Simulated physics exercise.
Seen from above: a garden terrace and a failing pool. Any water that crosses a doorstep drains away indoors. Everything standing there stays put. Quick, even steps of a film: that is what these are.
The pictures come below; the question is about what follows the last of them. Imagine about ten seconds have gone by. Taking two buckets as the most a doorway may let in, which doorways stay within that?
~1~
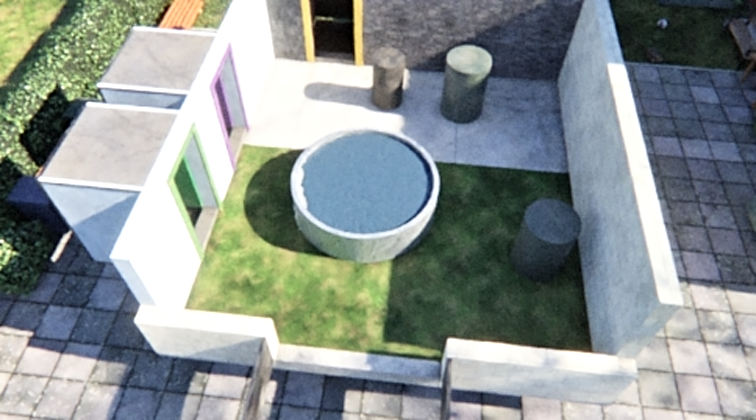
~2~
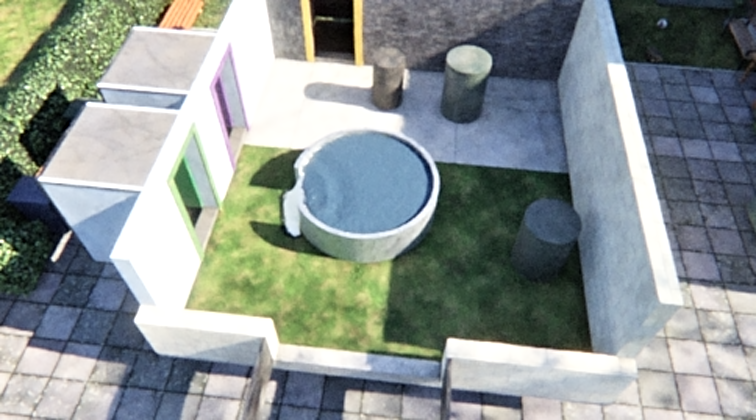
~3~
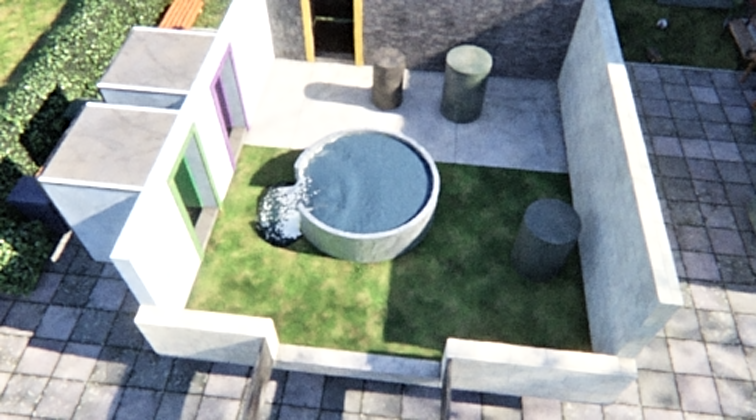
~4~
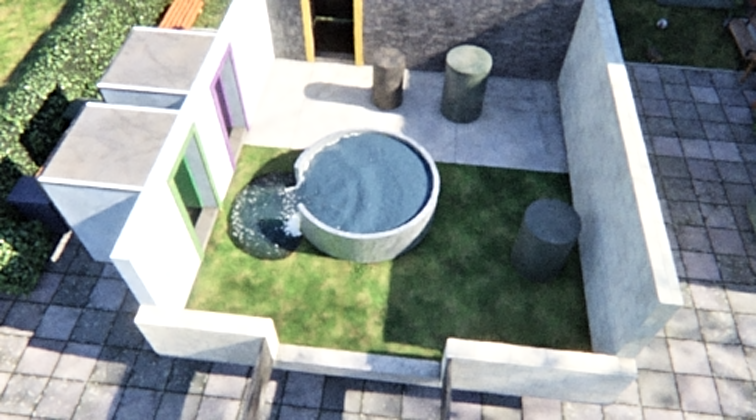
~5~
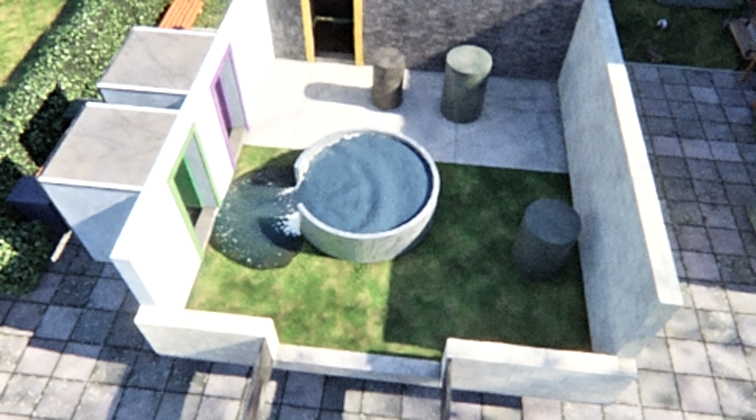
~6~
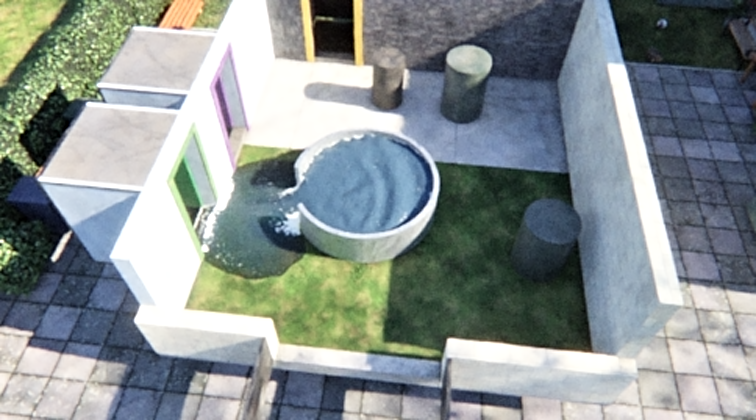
The green door goes over it, the purple door stays within it, the yellow door stays within it.
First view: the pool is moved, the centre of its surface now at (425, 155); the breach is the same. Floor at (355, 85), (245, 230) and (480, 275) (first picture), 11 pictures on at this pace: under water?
First spot stays unwetted, second spot gets drenched, third spot stays unwetted.
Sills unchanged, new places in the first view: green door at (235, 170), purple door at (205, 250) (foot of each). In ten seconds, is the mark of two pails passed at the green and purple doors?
The green door overflows, and the purple door overflows.
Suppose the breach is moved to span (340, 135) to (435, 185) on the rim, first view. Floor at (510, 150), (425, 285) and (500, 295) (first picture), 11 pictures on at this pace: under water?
Respectively: Drenched, parched and parched.
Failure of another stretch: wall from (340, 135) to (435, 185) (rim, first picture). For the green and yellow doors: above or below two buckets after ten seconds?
Looks like green stays beneath it, and yellow gets past it too.
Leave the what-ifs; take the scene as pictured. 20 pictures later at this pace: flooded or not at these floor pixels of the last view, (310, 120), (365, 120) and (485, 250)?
Point by point: Inundated, inundated, not yet wet.
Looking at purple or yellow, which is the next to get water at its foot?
It's the door marked purple.
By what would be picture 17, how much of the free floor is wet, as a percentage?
Roughly 25 percent, I'd say.
A moment on, water covers 15 % of the floor; the green door over two buckets in, the purple door wet at the sill, nothing in, the yellow door not reached.
Next, water covers 25 % of the floor; the green door far over two buckets in, the purple door wet at the sill, nothing in, the yellow door not reached.
Then, water covers 40 % of the floor; the green door far over two buckets in, the purple door under two buckets in, the yellow door wet at the sill, nothing in.
Later, water covers 60 % of the floor; the green door far over two buckets in, the purple door under two buckets in, the yellow door wet at the sill, nothing in.
In the end, water covers 85 % of the floor; the green door far over two buckets in, the purple door under two buckets in, the yellow door wet at the sill, nothing in.
